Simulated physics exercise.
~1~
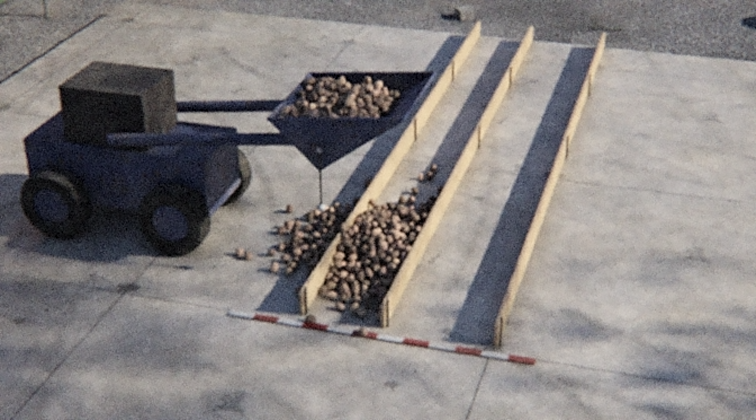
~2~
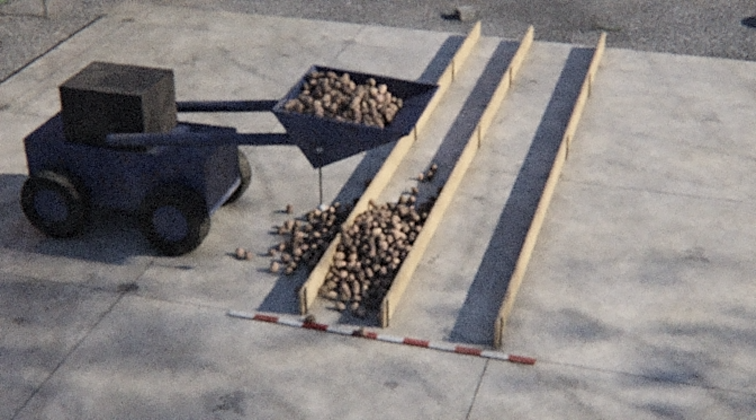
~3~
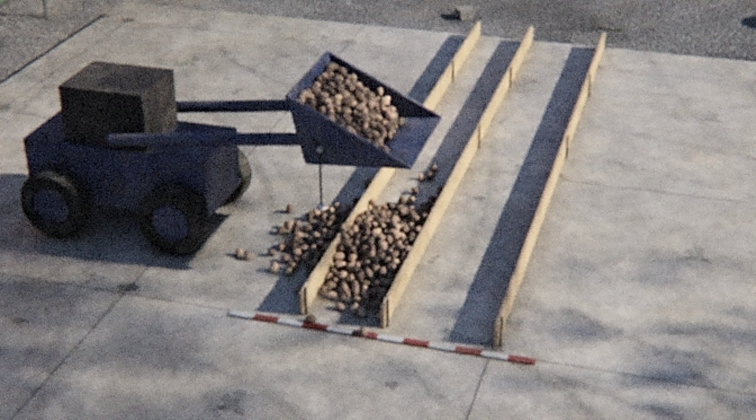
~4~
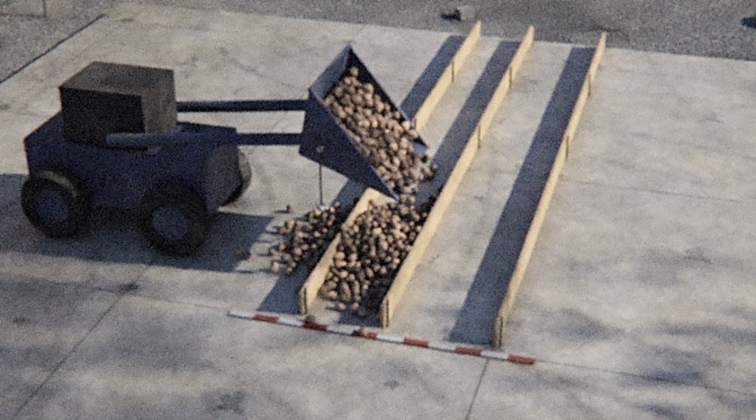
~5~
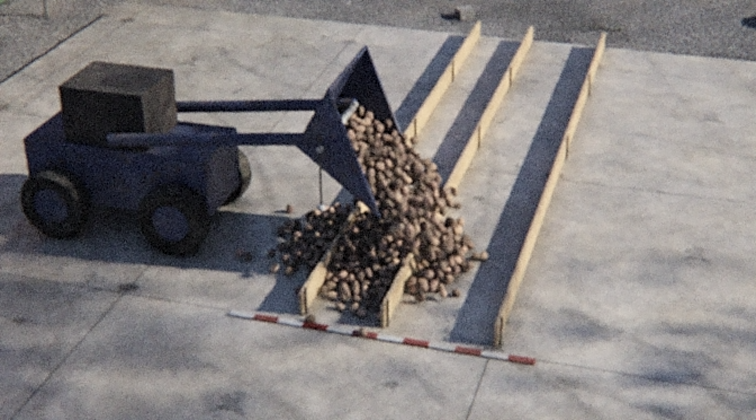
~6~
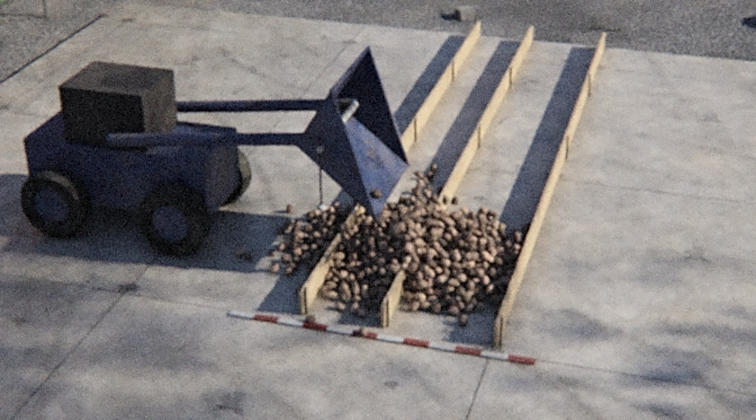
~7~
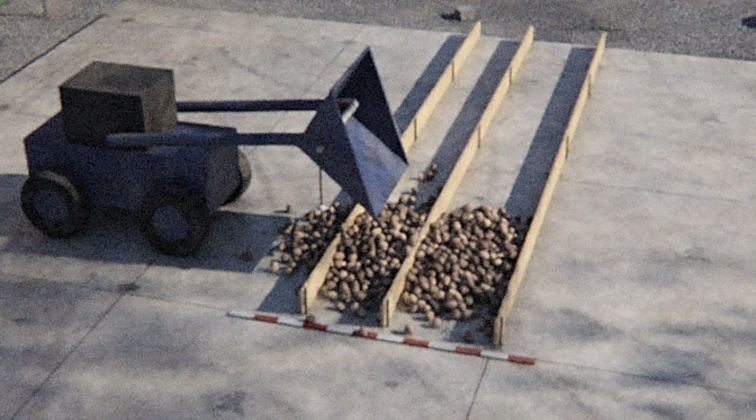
A dark blue loader tips its bucket, spilling smooth stones that settle mostly in the far bay.
